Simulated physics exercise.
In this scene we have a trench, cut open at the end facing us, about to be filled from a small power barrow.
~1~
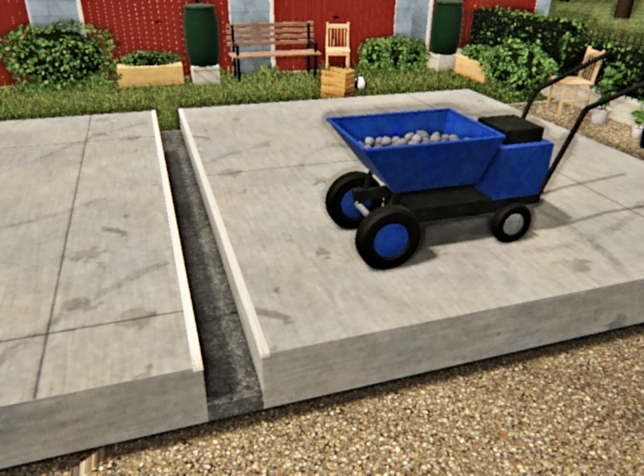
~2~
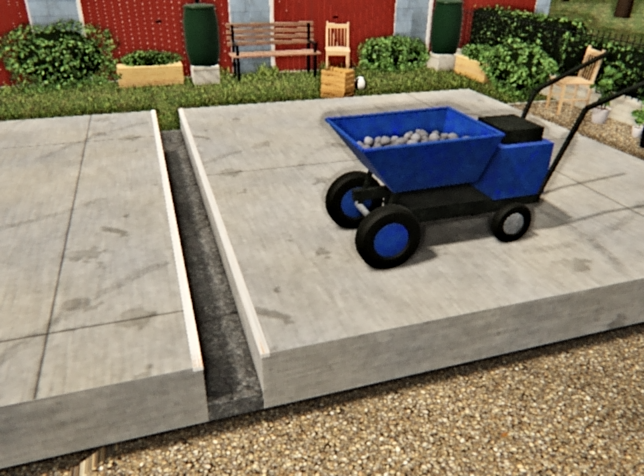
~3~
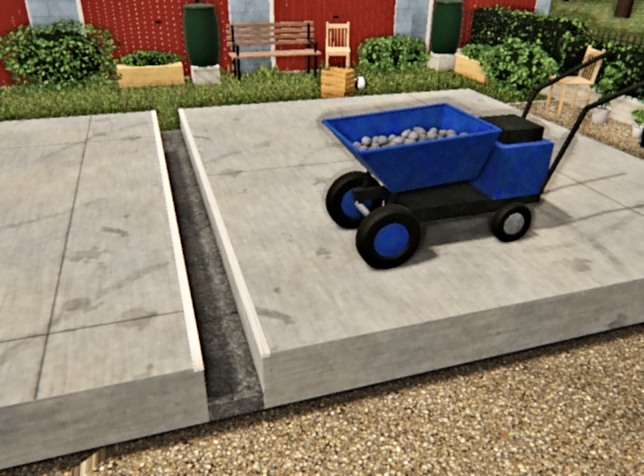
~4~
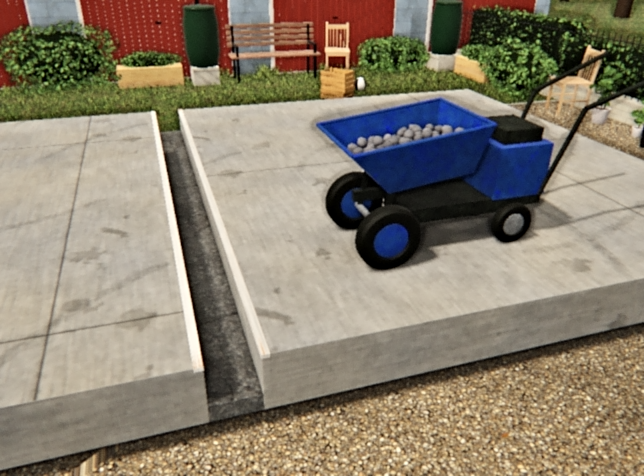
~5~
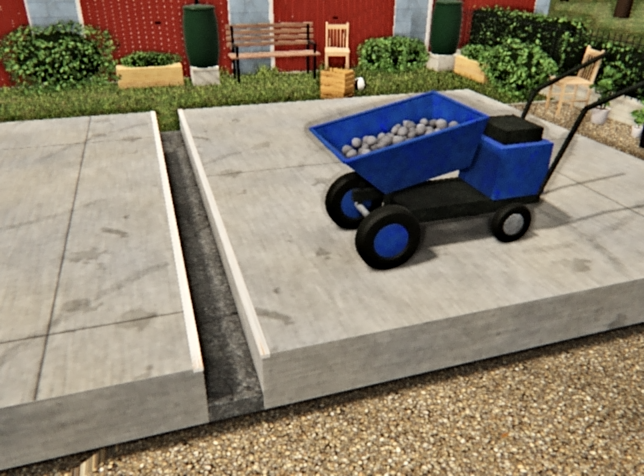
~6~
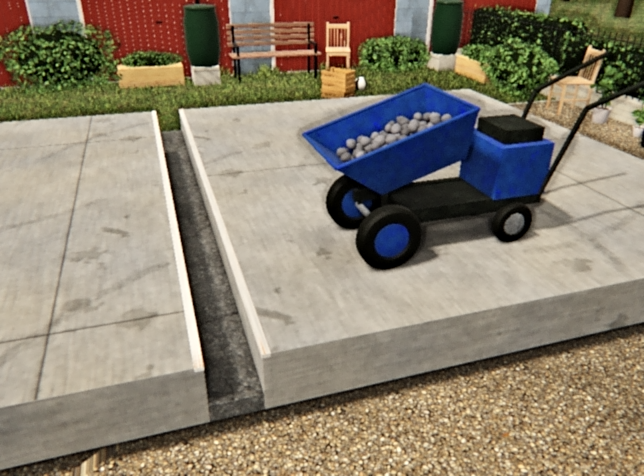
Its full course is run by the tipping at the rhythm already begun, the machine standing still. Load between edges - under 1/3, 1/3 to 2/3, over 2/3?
The load will go in at a third to two thirds.
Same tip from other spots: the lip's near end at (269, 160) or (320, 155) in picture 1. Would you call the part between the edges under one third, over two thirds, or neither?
Well, for the first stop the answer is below one third, and for the second it is over two thirds.
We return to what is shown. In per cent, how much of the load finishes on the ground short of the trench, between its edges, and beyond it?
Out of a hundred, short 50, between 40, beyond 0.
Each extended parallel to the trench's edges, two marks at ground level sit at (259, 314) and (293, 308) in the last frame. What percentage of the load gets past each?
50 % and 80 %, in that order.
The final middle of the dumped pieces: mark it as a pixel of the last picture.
Resting centre, last picture - approx. (240, 263).
Soon after the last picture, skip tipped steeply; all in the skip.
A little later, skip tipped right over; about two thirds in the skip; about a quarter short of the trench; a stray few in or heaped over the trench; a stray few falling.
Later still, skip tipped right over; a small part in the skip; about half short of the trench; about a third in or heaped over the trench; a stray few beyond it.
By the end, skip tipped right over; a small part in the skip; about half short of the trench; about a third in or heaped over the trench; a stray few beyond it.
